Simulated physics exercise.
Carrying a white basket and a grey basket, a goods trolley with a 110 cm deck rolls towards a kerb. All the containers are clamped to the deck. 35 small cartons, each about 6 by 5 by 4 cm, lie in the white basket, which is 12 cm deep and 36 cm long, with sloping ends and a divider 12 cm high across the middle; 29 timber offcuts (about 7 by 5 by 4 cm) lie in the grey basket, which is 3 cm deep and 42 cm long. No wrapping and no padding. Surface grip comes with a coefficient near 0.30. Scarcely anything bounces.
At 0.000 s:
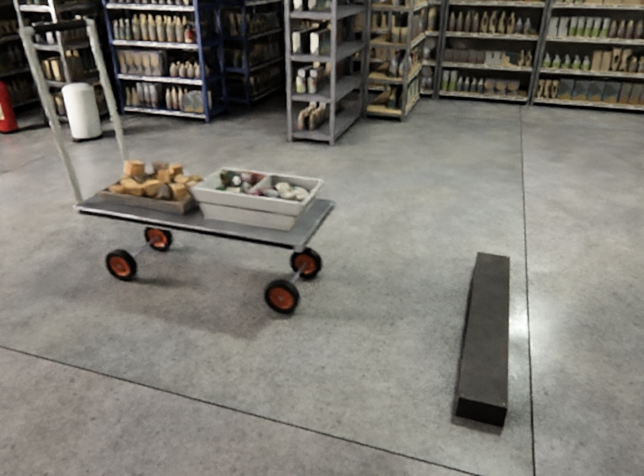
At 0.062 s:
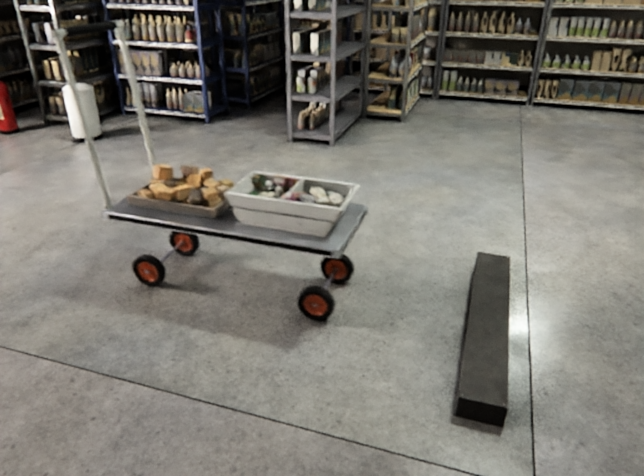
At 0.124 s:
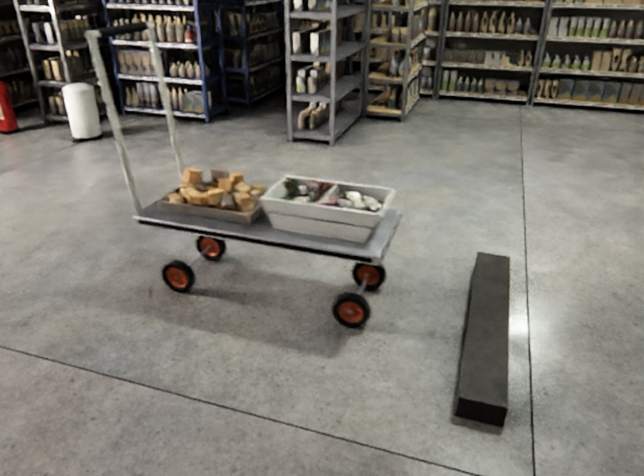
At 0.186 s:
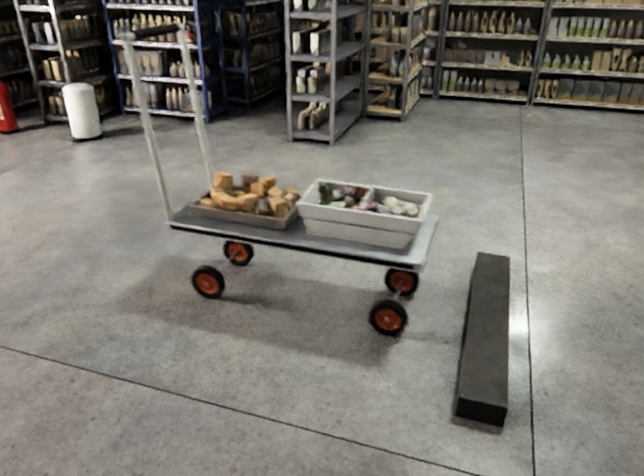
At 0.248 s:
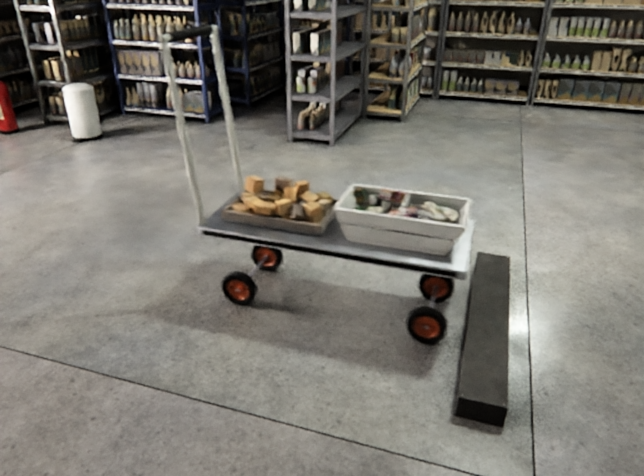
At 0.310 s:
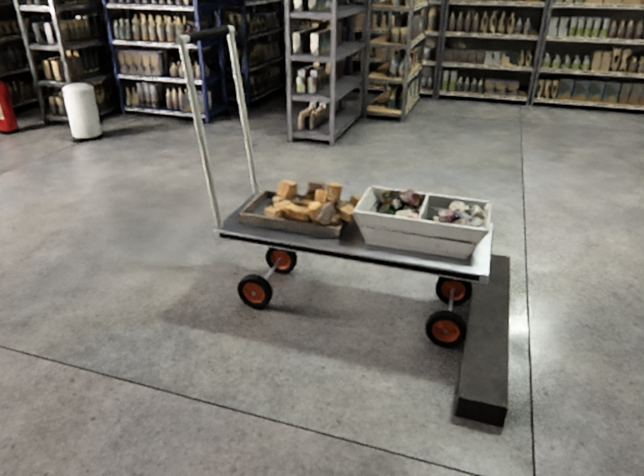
In this clip, a flat trolley carrying a grey basket of wooden pieces and a divided white basket of small items rolls right across a grey floor to a dark kerb, where some wooden pieces shift over their basket's front edge.
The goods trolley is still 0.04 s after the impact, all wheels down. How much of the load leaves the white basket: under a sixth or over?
Spill: Below one sixth.
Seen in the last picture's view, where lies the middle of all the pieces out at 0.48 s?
(356, 230).
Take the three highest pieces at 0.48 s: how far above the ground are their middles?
64 cm.
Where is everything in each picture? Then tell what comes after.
In the first picture (each is followed by its nearest rim corner in this view), white basket, (301, 203); grey basket, (181, 204); 71 cm short of the stop; none out.
In the second picture, white basket, (339, 209); grey basket, (213, 209); 55 cm short of the stop.
In the third picture, white basket, (379, 214); grey basket, (247, 214); 39 cm short of the stop.
In the fourth picture, white basket, (420, 220); grey basket, (282, 219); 24 cm short of the stop.
In the fifth picture, white basket, (464, 226); grey basket, (318, 225); 8 cm short of the stop.
In the sixth picture, white basket, (486, 229); grey basket, (337, 228); stopped; 2 out, the lowest offcut at (358, 202).
After 0.36 s, white basket 35 in, 0 out and grey basket 24 in, 5 out.
After 0.48 s, white basket 34 in, 1 out and grey basket 23 in, 6 out.
After 0.71 s, white basket 34 in, 1 out and grey basket 21 in, 8 out.
Final count (at 1.21 s), white basket 34 in, 1 out and grey basket 19 in, 10 out. Asked share, 1 of 35, 3 per cent.
